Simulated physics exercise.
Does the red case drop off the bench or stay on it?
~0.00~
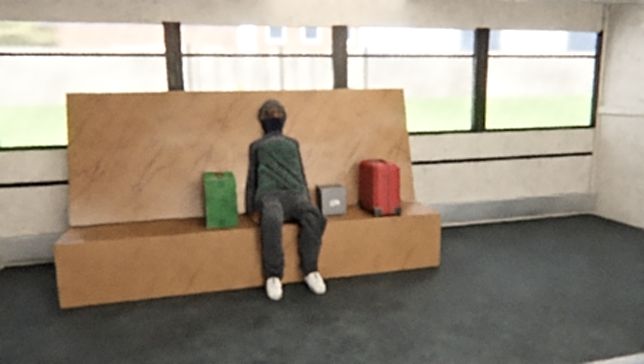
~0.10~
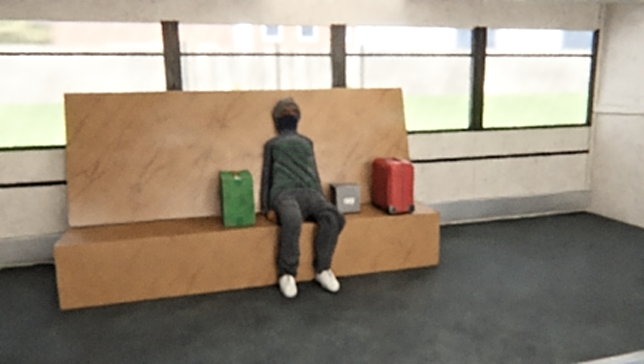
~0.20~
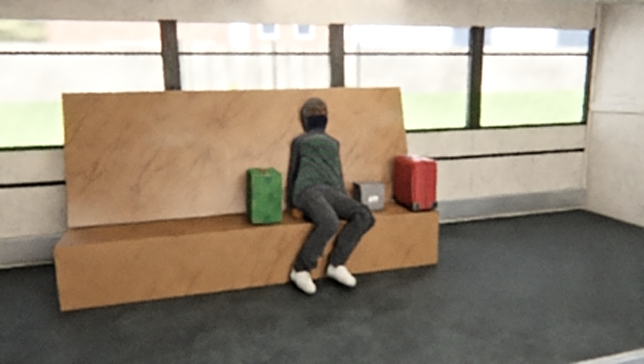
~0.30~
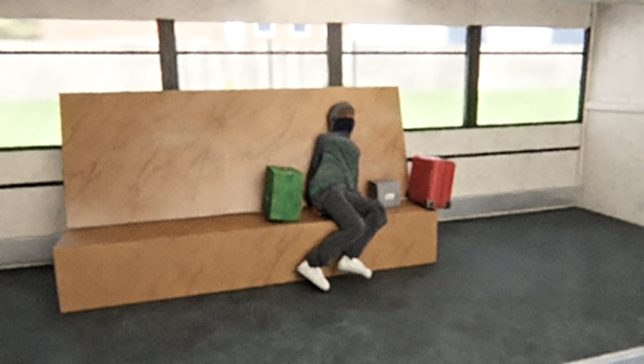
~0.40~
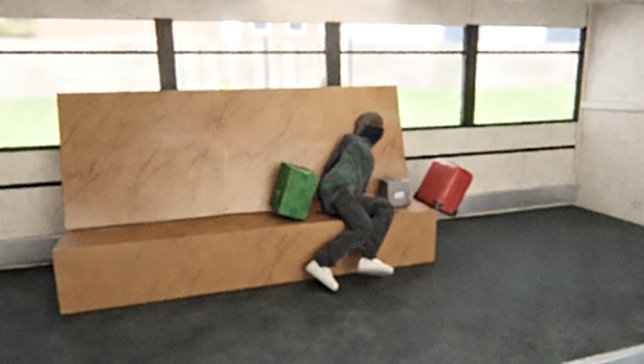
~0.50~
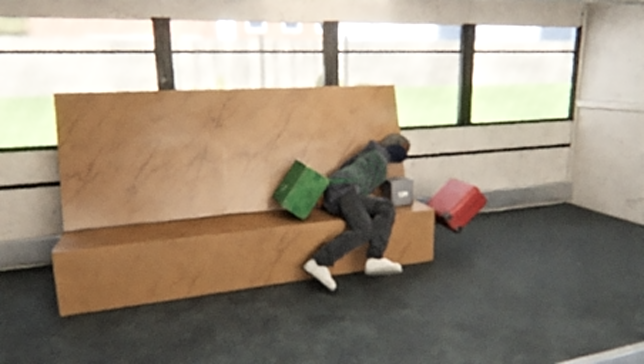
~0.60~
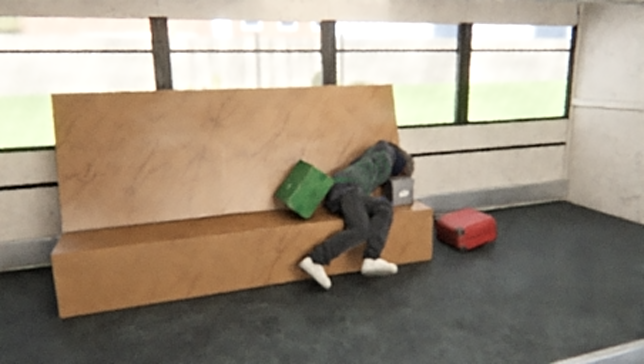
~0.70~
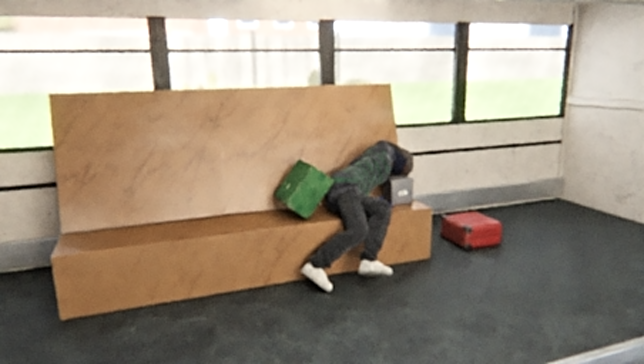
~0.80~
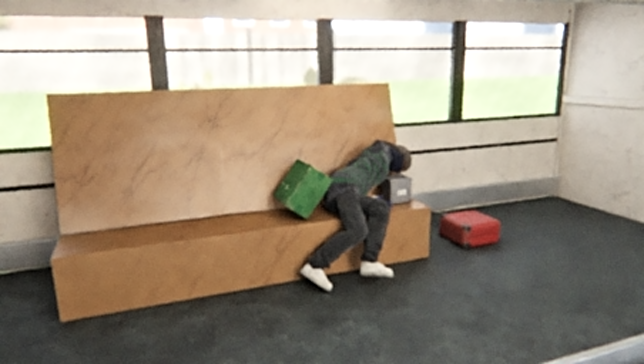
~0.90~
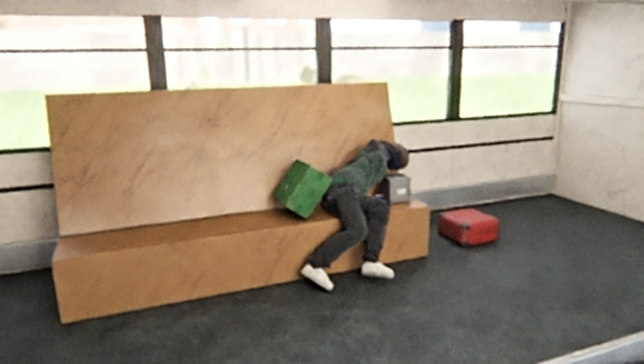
The red case drops off the right end of the bench and ends up lying on the floor.
A person on a bench slides right and slumps over as the red case falls off.
